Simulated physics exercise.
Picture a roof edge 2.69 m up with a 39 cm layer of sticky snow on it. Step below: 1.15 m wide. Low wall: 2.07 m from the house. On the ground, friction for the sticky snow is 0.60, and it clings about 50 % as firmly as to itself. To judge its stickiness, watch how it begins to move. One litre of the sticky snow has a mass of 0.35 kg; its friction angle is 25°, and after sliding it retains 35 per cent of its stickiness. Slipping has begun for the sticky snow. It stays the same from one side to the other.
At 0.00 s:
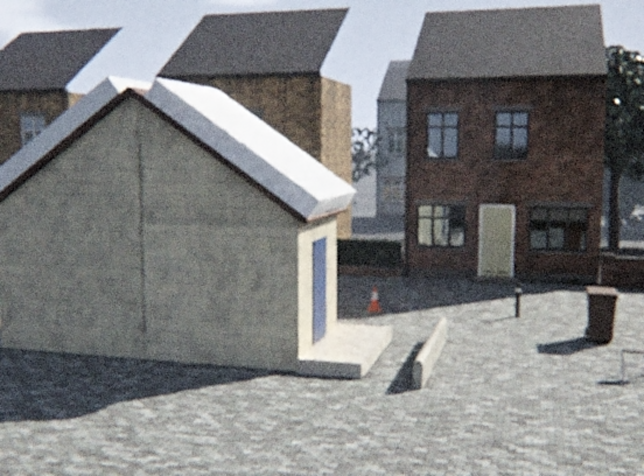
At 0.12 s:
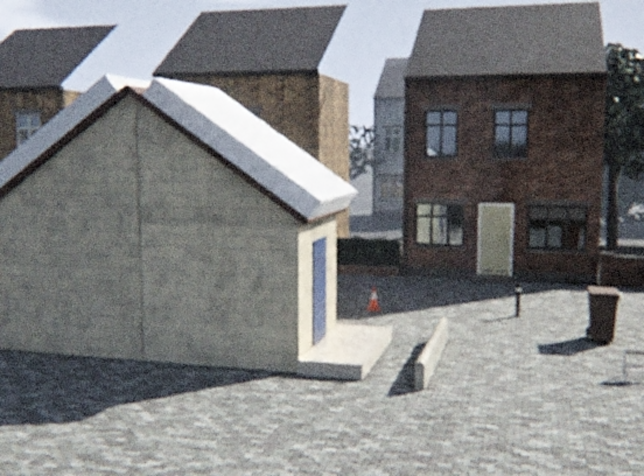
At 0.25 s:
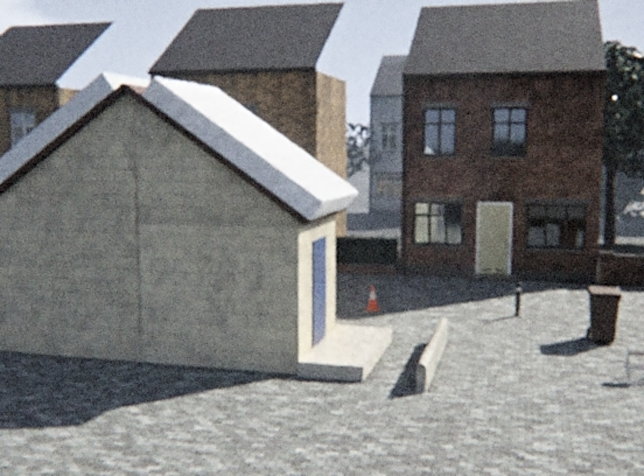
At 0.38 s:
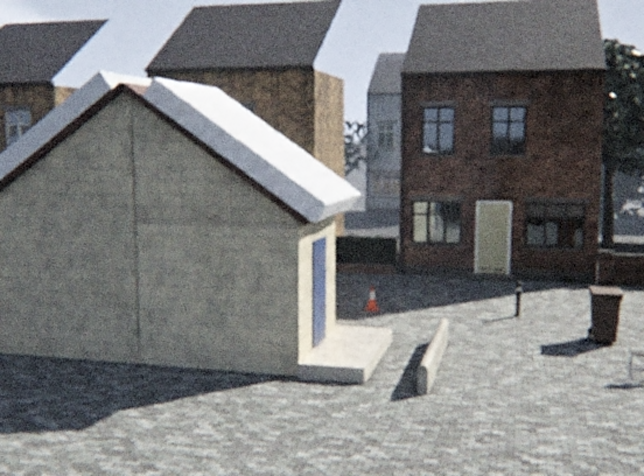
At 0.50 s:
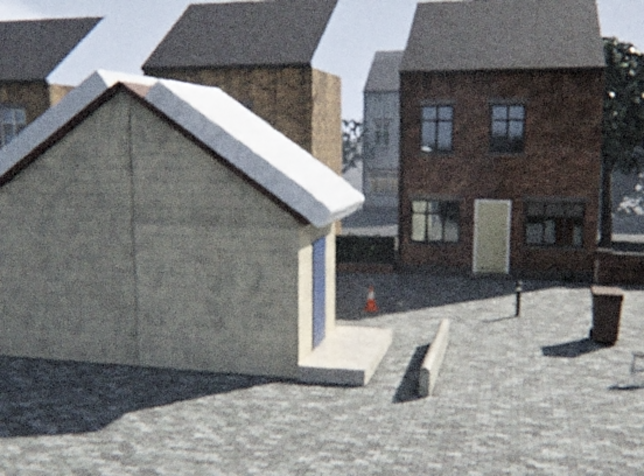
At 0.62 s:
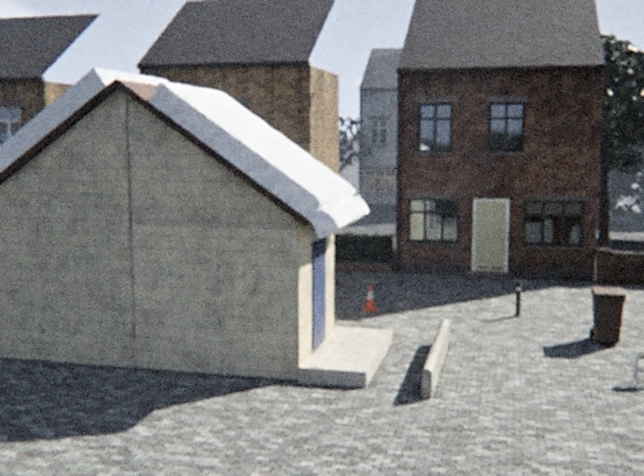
The white snow layer on the small building's roof slid slowly down the right slope at first, then faster, poking farther out over the eaves above the blue door and beginning to crack.
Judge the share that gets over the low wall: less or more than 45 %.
My expectation: A share falling short of 45 percent.
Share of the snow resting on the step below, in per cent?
Roughly 20 percent.
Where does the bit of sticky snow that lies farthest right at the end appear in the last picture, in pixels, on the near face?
(626, 404) or thereabouts.
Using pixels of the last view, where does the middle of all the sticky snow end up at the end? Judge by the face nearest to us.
Roughly pixel (424, 374) on the near face.
After 1.06 s, 88 % is still on the roof and 0 % is past the low wall.
After 1.57 s, 58 % is still on the roof and 0 % is past the low wall.
After 2.09 s, 15 % is still on the roof and 2 % is past the low wall.
After 2.60 s, none is still on the roof and 30 % is past the low wall.
After 3.70 s, at the end, none is still on the roof and 32 % is past the low wall.
